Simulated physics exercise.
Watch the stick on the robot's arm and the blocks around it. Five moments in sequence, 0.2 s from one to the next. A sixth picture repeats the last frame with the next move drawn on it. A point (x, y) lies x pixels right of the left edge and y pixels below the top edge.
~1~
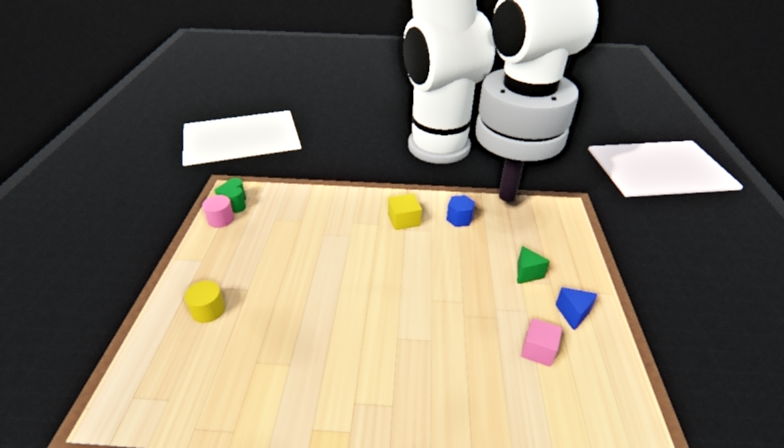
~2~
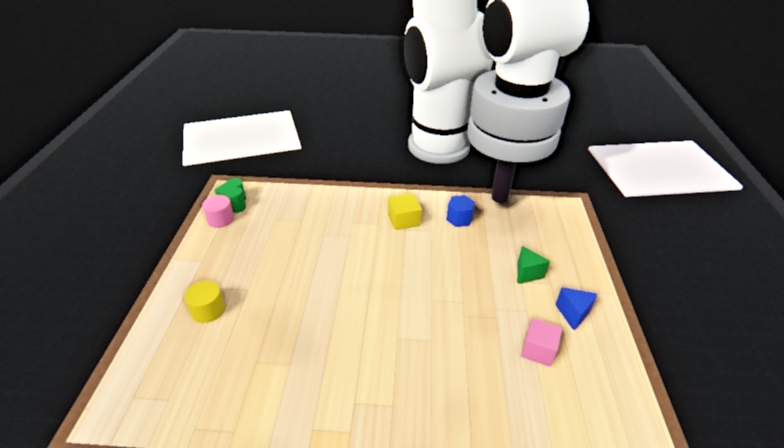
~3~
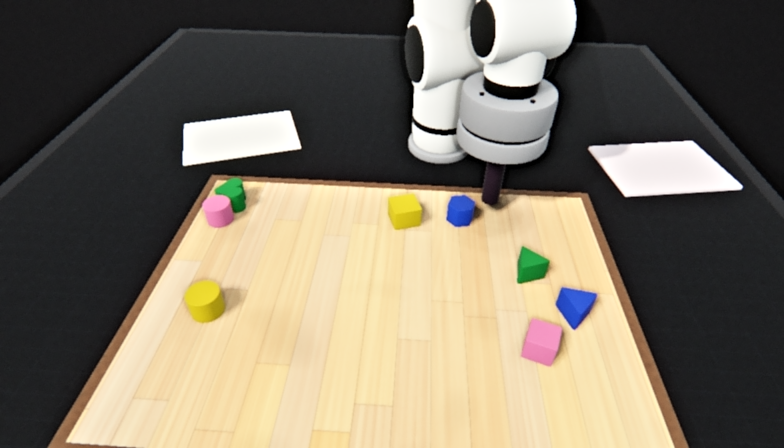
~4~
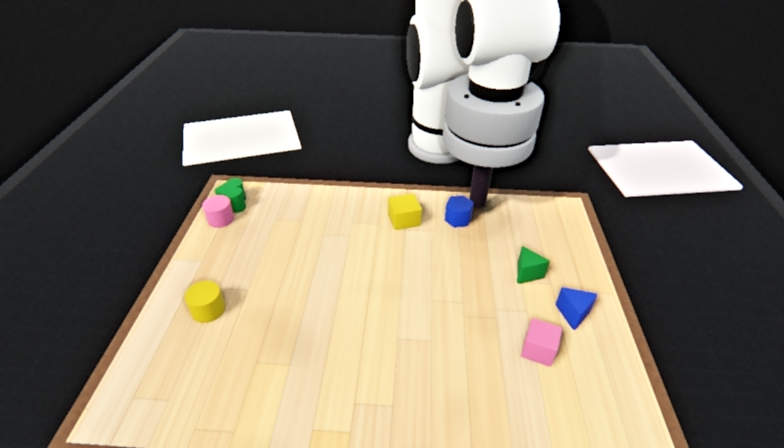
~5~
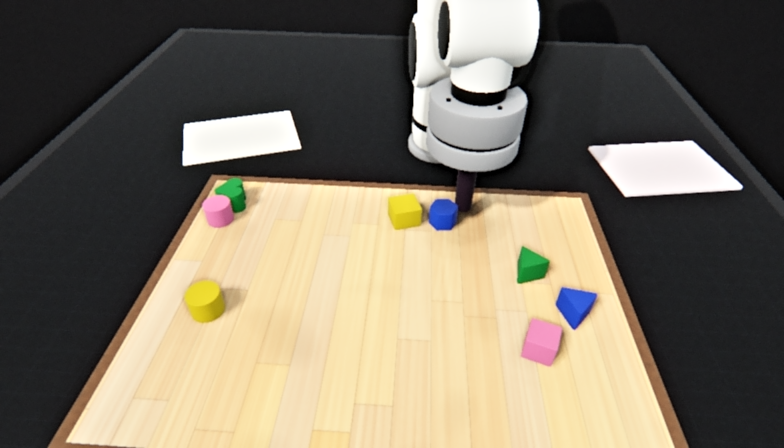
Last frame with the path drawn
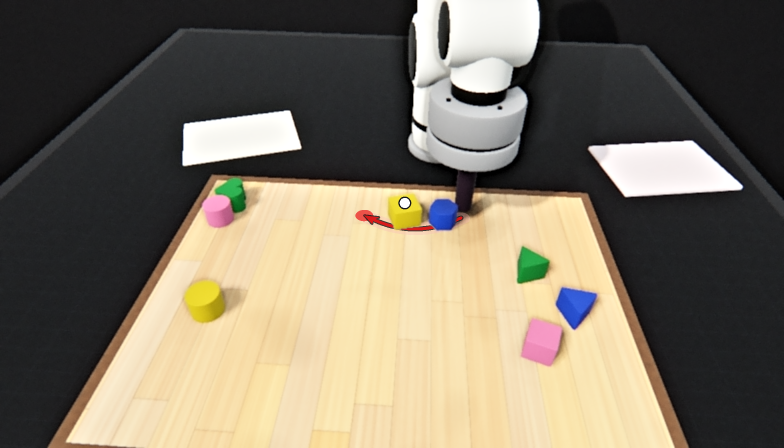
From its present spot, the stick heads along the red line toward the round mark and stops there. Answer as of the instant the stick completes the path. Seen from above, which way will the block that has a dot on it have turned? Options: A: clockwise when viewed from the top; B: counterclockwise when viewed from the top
The one that fits is A, clockwise when viewed from the top.
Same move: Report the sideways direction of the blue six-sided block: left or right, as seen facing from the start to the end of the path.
Pushed left.
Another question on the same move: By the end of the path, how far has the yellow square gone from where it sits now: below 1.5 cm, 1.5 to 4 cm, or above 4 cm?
Displaced more than 4 cm.
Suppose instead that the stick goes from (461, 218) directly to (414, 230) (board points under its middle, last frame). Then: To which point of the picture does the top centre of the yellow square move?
I'd say the yellow square ends with its top centre at (388, 205).
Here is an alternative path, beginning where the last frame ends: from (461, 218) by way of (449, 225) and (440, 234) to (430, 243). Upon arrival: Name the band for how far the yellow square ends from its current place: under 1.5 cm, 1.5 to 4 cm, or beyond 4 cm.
Movement: 1.5 to 4 cm.
The line goes from (461, 218) over (431, 228) and (395, 227) to (364, 215); the dot is on the yellow square.
What follows on the original path. One third of the way, stick at (431, 217); yellow square at (392, 205), turned 50° clockwise; blue six-sided block at (412, 217).
Two thirds of the way, stick at (395, 216); yellow square at (375, 202), turned 65° clockwise; blue six-sided block at (386, 223), turned 50° anticlockwise.
At the end, stick at (364, 205); yellow square at (343, 193), turned 55° clockwise; blue six-sided block at (386, 223), turned 50° anticlockwise.
